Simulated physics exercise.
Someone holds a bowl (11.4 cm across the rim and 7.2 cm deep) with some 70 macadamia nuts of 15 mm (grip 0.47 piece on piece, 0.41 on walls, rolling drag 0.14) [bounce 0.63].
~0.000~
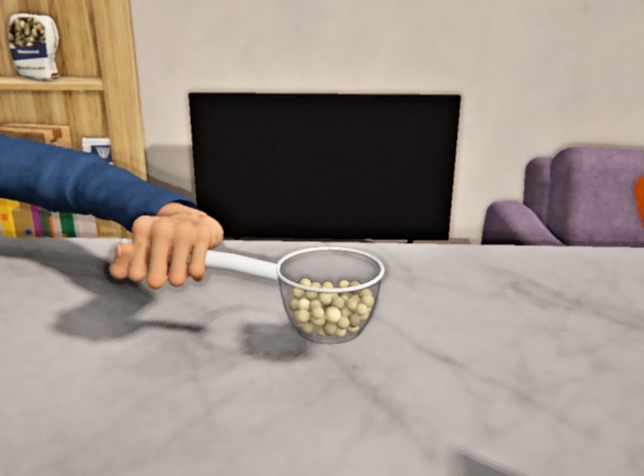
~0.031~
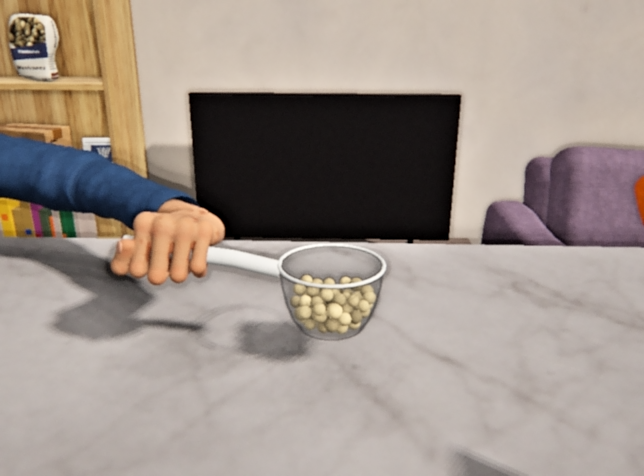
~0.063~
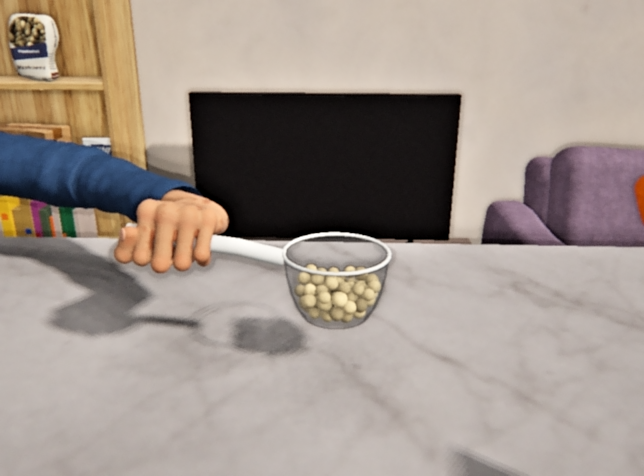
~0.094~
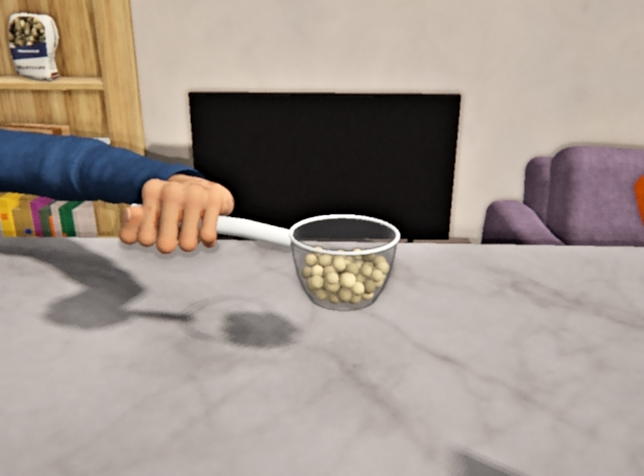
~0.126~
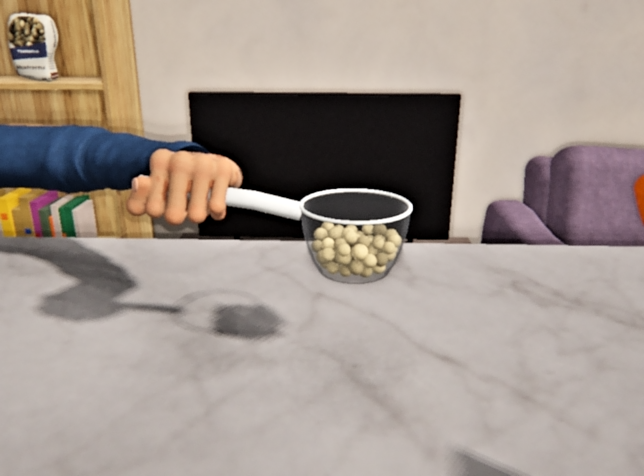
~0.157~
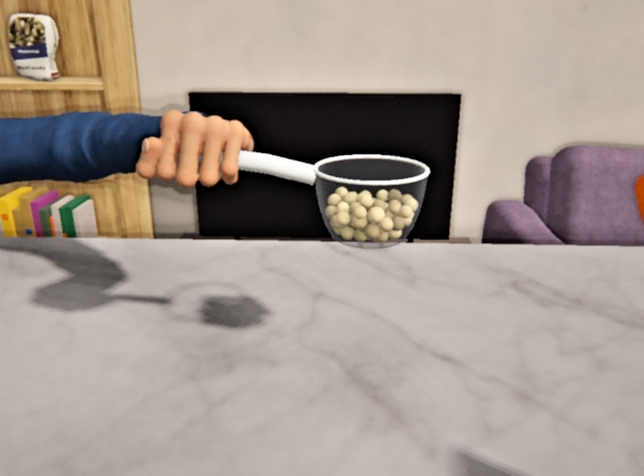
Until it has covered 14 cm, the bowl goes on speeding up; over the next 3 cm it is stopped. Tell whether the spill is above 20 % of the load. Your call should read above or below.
My call is above.
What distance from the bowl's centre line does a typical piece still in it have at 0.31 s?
Close to 4.0 cm, I'd say.
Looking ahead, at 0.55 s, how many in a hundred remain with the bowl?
I'd say close to 50 per cent.
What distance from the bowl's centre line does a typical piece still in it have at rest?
Somewhere near 3.0 cm, I reckon.
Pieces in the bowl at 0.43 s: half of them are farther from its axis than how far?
I'd say close to 3.5 cm.
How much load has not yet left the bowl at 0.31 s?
Share remaining: Approx. 65 %.
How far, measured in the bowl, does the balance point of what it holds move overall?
About 0.0 cm.
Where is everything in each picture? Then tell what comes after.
The first frame shows bowl at (329, 300); tilt 0 degrees; moved 0.0 cm; top of the load at (315, 288).
The second frame shows bowl at (331, 296); tilt 0 degrees; moved 0.5 cm; top of the load at (317, 285).
The third frame shows bowl at (336, 284); tilt 0 degrees; moved 1.9 cm; top of the load at (321, 274).
The fourth frame shows bowl at (343, 264); tilt 0 degrees; moved 4.2 cm; top of the load at (328, 257).
The fifth frame shows bowl at (355, 234); tilt 0 degrees; moved 7.6 cm; top of the load at (338, 231).
The sixth frame shows bowl at (370, 194); tilt 0 degrees; moved 11.8 cm; top of the load at (352, 198). Its speed is now 1.51 m/s.
After 0.31 s, bowl 65 %, in the air 35 %; middle of the pieces not yet landed near (425, 93).
After 0.43 s, bowl 55 %, in the air 45 %; middle of the pieces not yet landed near (439, 140).
After 0.55 s, bowl 50 %, fallen right of where it stops 5 %, in the air 40 %; middle of the pieces not yet landed near (438, 218).
After 0.66 s, bowl 50 %, fallen right of where it stops 40 %, in the air 5 %; middle of the pieces not yet landed near (396, 180).
In the end, at 1.1 s, bowl 50 %, fallen right of where it stops 45 %.
